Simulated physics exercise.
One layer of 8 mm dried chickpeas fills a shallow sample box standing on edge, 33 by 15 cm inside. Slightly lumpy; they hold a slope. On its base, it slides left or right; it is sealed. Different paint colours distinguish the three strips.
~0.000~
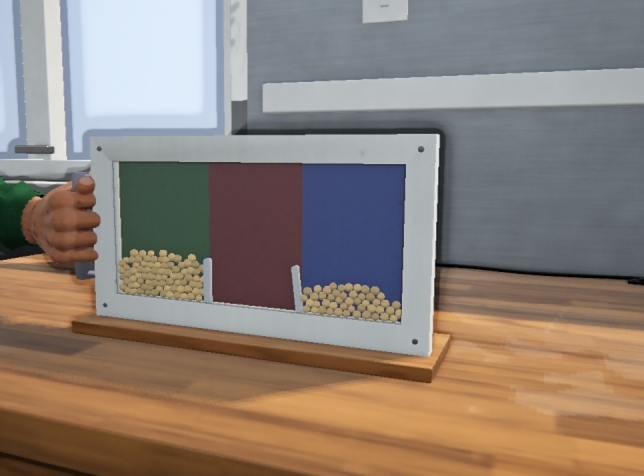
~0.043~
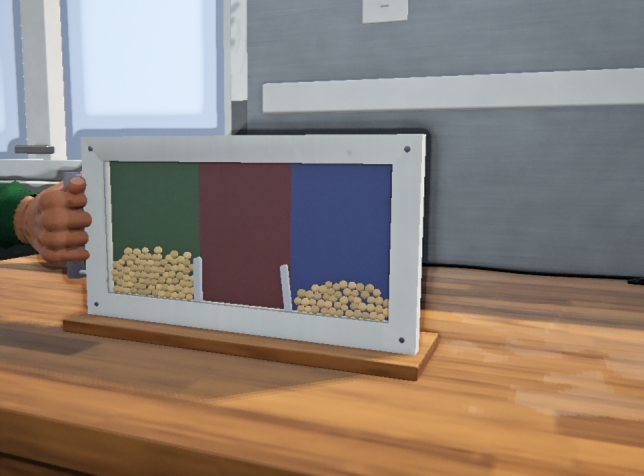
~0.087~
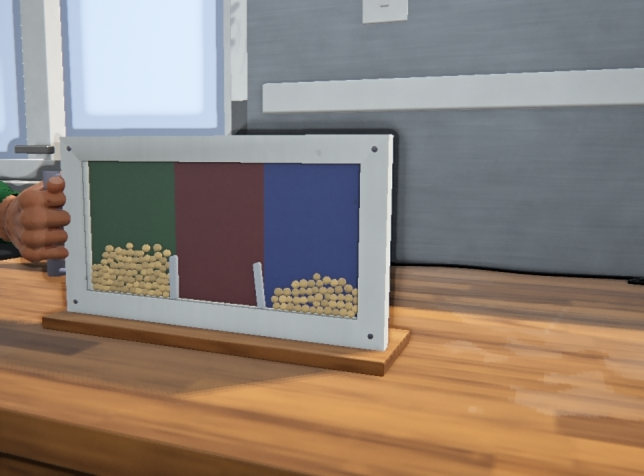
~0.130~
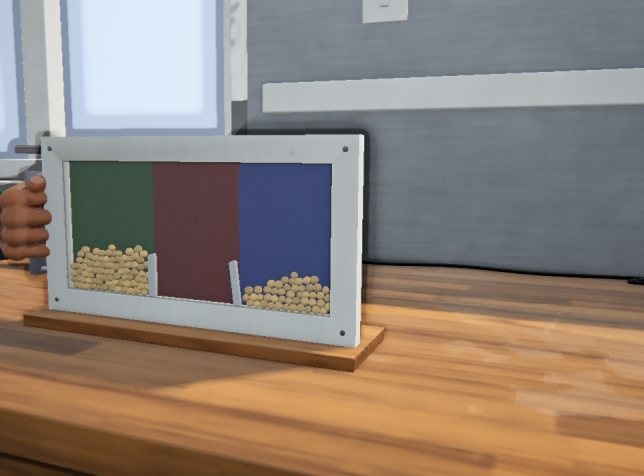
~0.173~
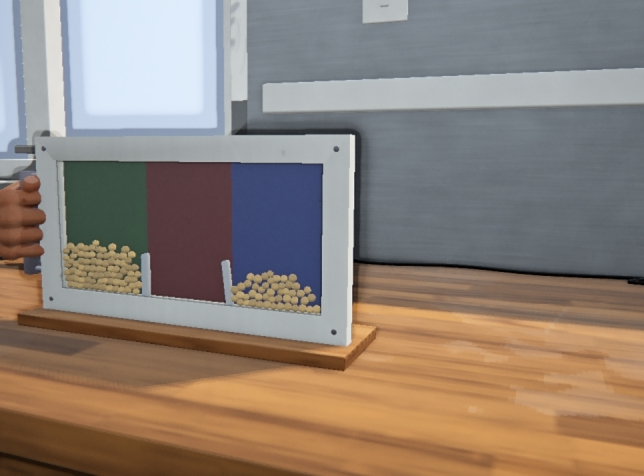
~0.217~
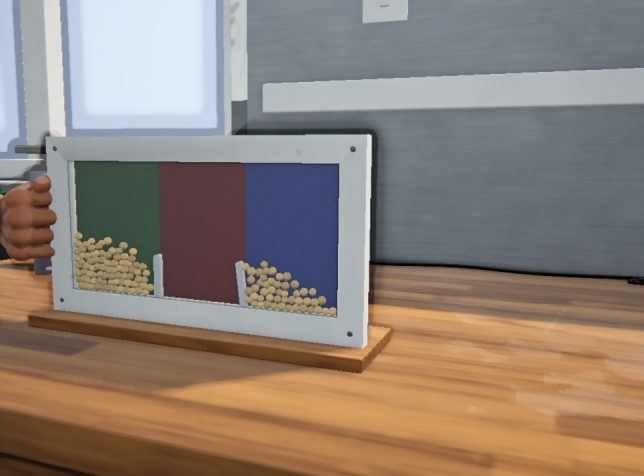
On a wooden worktop beside a bright window and a grey wall, a still camera looks slightly down at a shallow display box. White-framed on a wooden base, it has green, red and blue strips from left to right, with pale round pieces heaped before the green and blue and two short white dividers between. A hand at its left edge slides it left, then slightly back right, as the heaps shift leftward into slopes.
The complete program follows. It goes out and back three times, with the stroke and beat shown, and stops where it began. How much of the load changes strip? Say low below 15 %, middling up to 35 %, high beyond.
Very little.
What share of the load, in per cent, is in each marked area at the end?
Red strip 10, blue strip 35, green strip 55.
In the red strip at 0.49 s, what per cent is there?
That comes to some 5 percent of the load.
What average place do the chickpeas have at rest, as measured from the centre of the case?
It lies close to 1 centimetres left and 6 centimetres below.
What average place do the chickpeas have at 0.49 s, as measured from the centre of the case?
Left by about 2 cm and below by about 5 cm.
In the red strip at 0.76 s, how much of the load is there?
I'd put it around 5 in a hundred.
After 0.49 s, it is 8 cm to the left; the chickpeas' middle is 2 cm left of and 5 cm below the centre; red 5 %, blue 35 %, green 60 %; 5 % have changed strip.
After 0.76 s, it is 5 cm to the left; the chickpeas' middle is 1 cm left of and 5 cm below the centre; red 5 %, blue 35 %, green 55 %; 10 % have changed strip.
After 1.00 s, it is at its start; the chickpeas' middle is 2 cm left of and 6 cm below the centre; red 10 %, blue 35 %, green 55 %; 10 % have changed strip.
All still by 1.6 s, it is at its start; red 10 %, blue 35 %, green 55 %; 10 % have changed strip.
